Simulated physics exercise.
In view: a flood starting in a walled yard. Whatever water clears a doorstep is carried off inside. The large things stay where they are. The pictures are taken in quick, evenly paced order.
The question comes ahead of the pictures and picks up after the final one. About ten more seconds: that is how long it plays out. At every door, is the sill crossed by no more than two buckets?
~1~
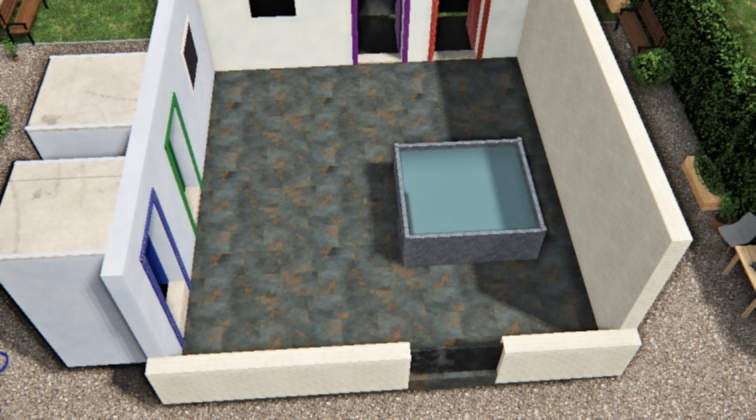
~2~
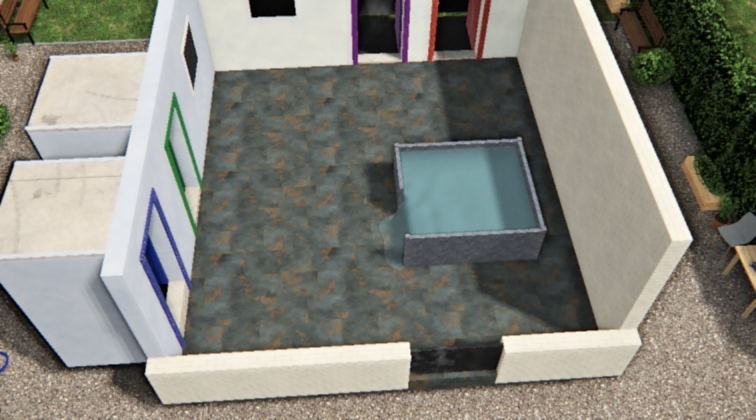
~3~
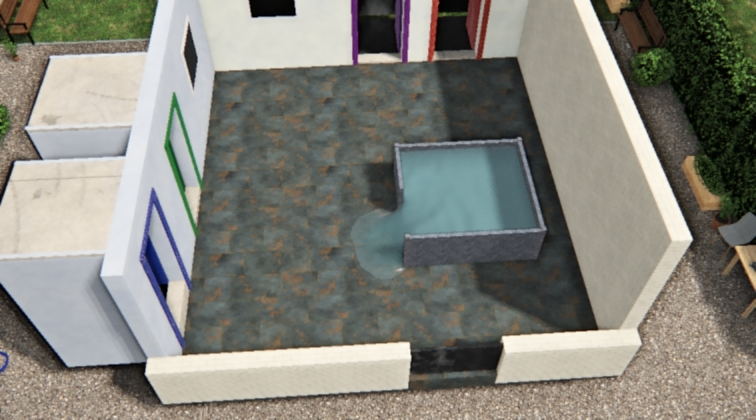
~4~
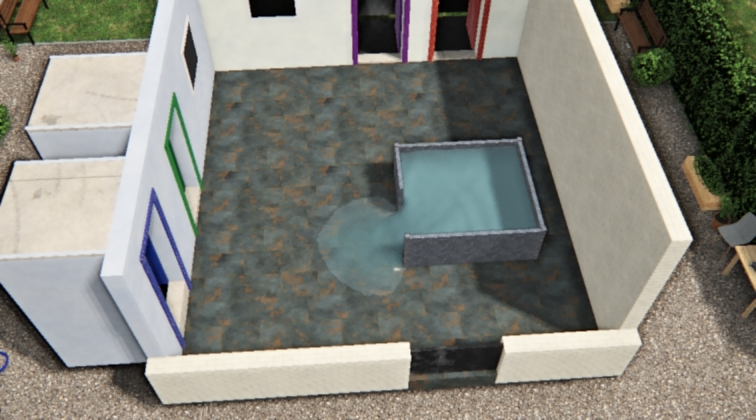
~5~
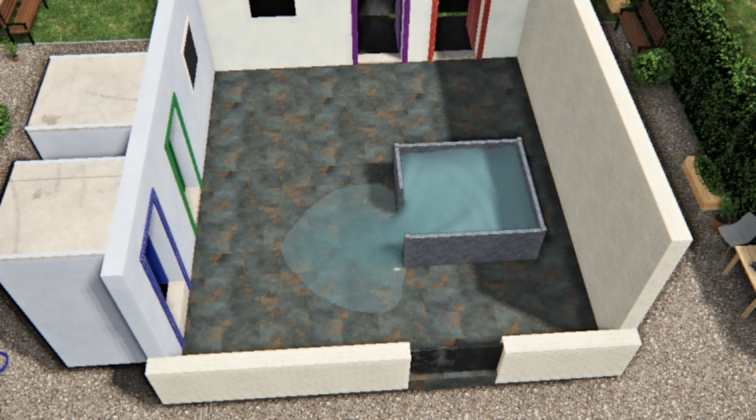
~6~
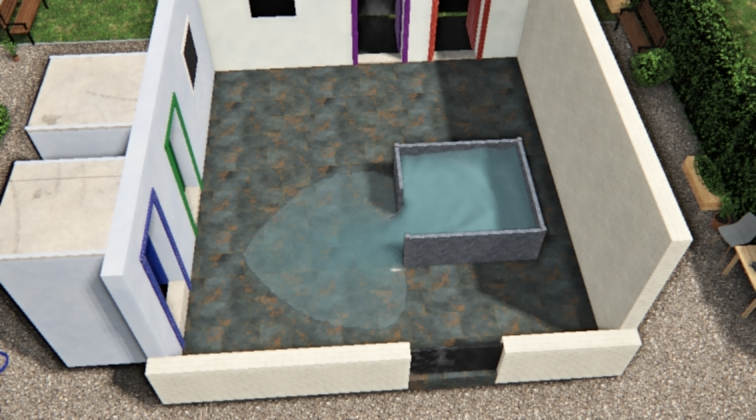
The red door: Yes, it stays at two or less. The purple door: Yes, it stays at two or less. The green door: No, more than that crosses. The blue door: Yes, it stays at two or less.
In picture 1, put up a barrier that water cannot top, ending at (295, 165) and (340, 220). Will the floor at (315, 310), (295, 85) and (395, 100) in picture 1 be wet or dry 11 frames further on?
Results in order: Swamped / bone-dry / bone-dry.
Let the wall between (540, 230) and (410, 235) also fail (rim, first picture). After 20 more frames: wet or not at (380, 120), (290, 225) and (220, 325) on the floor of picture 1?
Log: Point 1 unreached; point 2 inundated; point 3 inundated.
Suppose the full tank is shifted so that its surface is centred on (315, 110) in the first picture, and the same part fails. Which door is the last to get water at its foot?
I say the red door.
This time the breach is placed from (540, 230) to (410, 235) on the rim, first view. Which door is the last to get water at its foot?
That would be the purple-painted one.
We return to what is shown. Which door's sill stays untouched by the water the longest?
My answer: The red door.
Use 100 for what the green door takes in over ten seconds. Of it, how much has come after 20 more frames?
That share would be near 60 %.
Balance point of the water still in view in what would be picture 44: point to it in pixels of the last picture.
Somewhere around (332, 216) in the last view.
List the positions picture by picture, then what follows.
Still water in the water tank at (466, 189), in the first picture.
Water pours out at (405, 230) and has run to (389, 218), in the second picture.
The front is at (361, 220), out from the gap at (405, 232), in the third picture.
Water pours out at (405, 233) and has run to (322, 237), in the fourth picture.
The front is at (286, 254), out from the gap at (405, 233), in the fifth picture.
Water pours out at (405, 232) and has run to (249, 256), in the sixth picture.
A moment on, water covers 30 % of the floor; the red door not reached, the purple door not reached, the green door wet at the sill, nothing in, the blue door wet at the sill, nothing in.
Next, water covers 35 % of the floor; the red door not reached, the purple door not reached, the green door over two buckets in, the blue door wet at the sill, nothing in.
Then, water covers 40 % of the floor; the red door not reached, the purple door not reached, the green door over two buckets in, the blue door wet at the sill, nothing in.
Later, water covers 70 % of the floor; the red door not reached, the purple door wet at the sill, nothing in, the green door far over two buckets in, the blue door wet at the sill, nothing in.
In the end, water covers 95 % of the floor; the red door wet at the sill, nothing in, the purple door under two buckets in, the green door far over two buckets in, the blue door wet at the sill, nothing in.
